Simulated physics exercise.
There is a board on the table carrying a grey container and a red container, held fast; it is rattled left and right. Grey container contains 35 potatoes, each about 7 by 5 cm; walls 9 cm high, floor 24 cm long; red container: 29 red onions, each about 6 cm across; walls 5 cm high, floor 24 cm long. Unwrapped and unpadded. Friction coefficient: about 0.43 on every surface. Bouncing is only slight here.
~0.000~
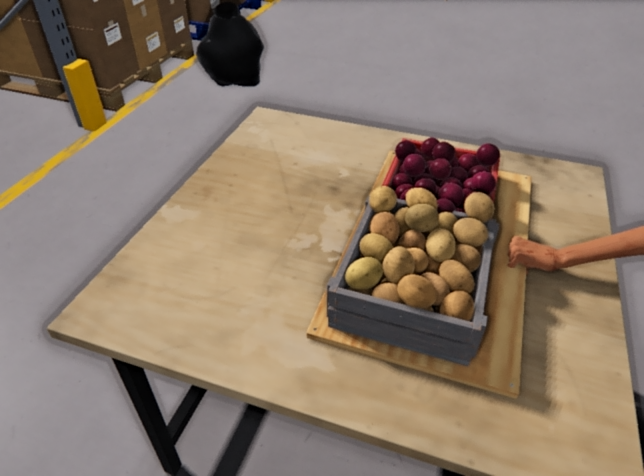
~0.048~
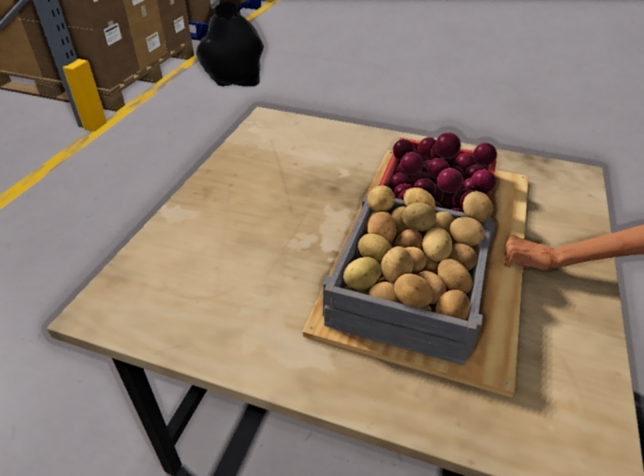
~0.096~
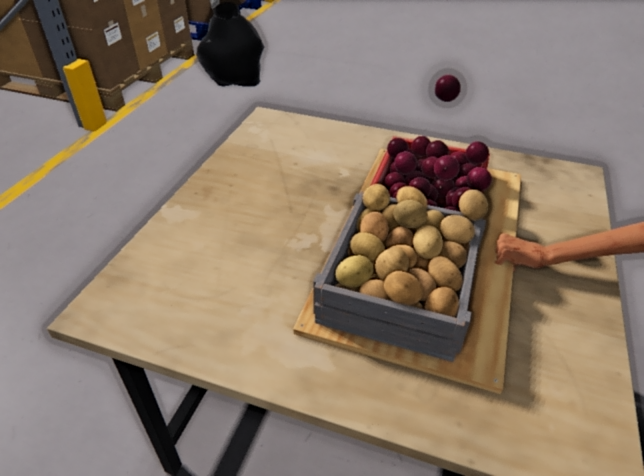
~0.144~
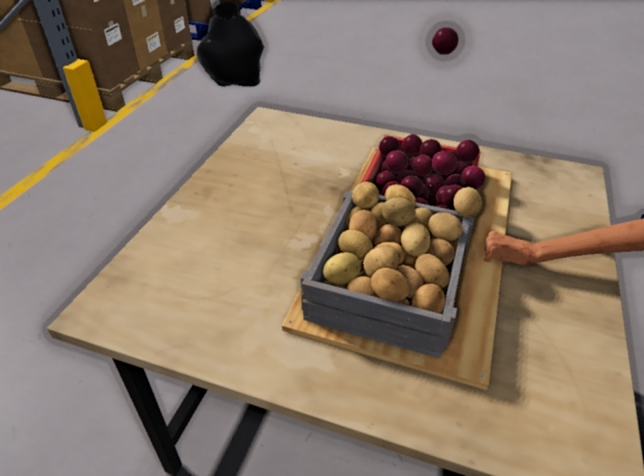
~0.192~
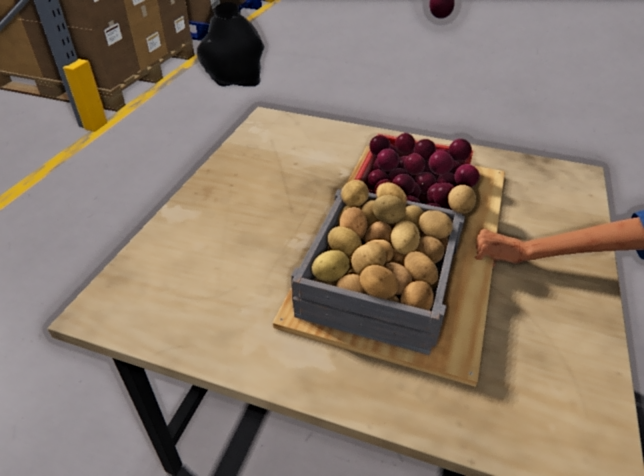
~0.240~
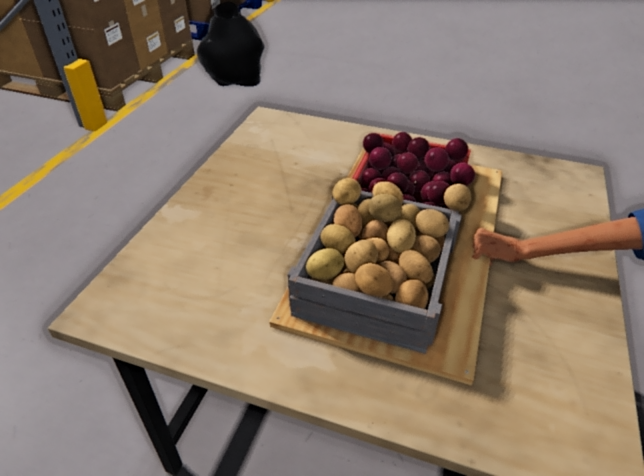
On a warehouse table, a hand moves a board of potatoes and red onions left.
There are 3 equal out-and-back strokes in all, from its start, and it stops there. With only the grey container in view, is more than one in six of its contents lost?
No, fewer than one in six.
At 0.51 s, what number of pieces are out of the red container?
Out by then, roughly: Red container 2.
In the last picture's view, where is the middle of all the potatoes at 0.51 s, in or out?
Centre approx. at (416, 254).
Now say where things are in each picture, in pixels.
In the first picture (each is followed by its nearest rim corner in this view), grey container, (473, 325); red container (its farthest corner), (407, 140); shifted 0 cm; none out.
Grey container, (469, 324); red container, (404, 139); shifted 1 cm, in the second picture.
Grey container, (457, 321); red container, (397, 138); shifted 3 cm, in the third picture.
Grey container, (443, 317); red container, (389, 137); shifted 5 cm; 2 out, the lowest potato at (468, 202), in the fourth picture.
Grey container, (432, 314); red container, (382, 135); shifted 7 cm; 2 out, the lowest potato at (462, 199), in the fifth picture.
Grey container, (427, 313); red container, (380, 135); shifted 8 cm; 2 out, the lowest potato at (458, 197), in the sixth picture.
After 0.51 s, grey container 33 in, 2 out and red container 27 in, 2 out.
After 0.85 s, grey container 33 in, 2 out and red container 27 in, 2 out.
After 1.33 s, grey container 33 in, 2 out and red container 25 in, 4 out.
When it is over (at 1.94 s), grey container 33 in, 2 out and red container 24 in, 5 out. Asked share, 2 of 35, 6 per cent.
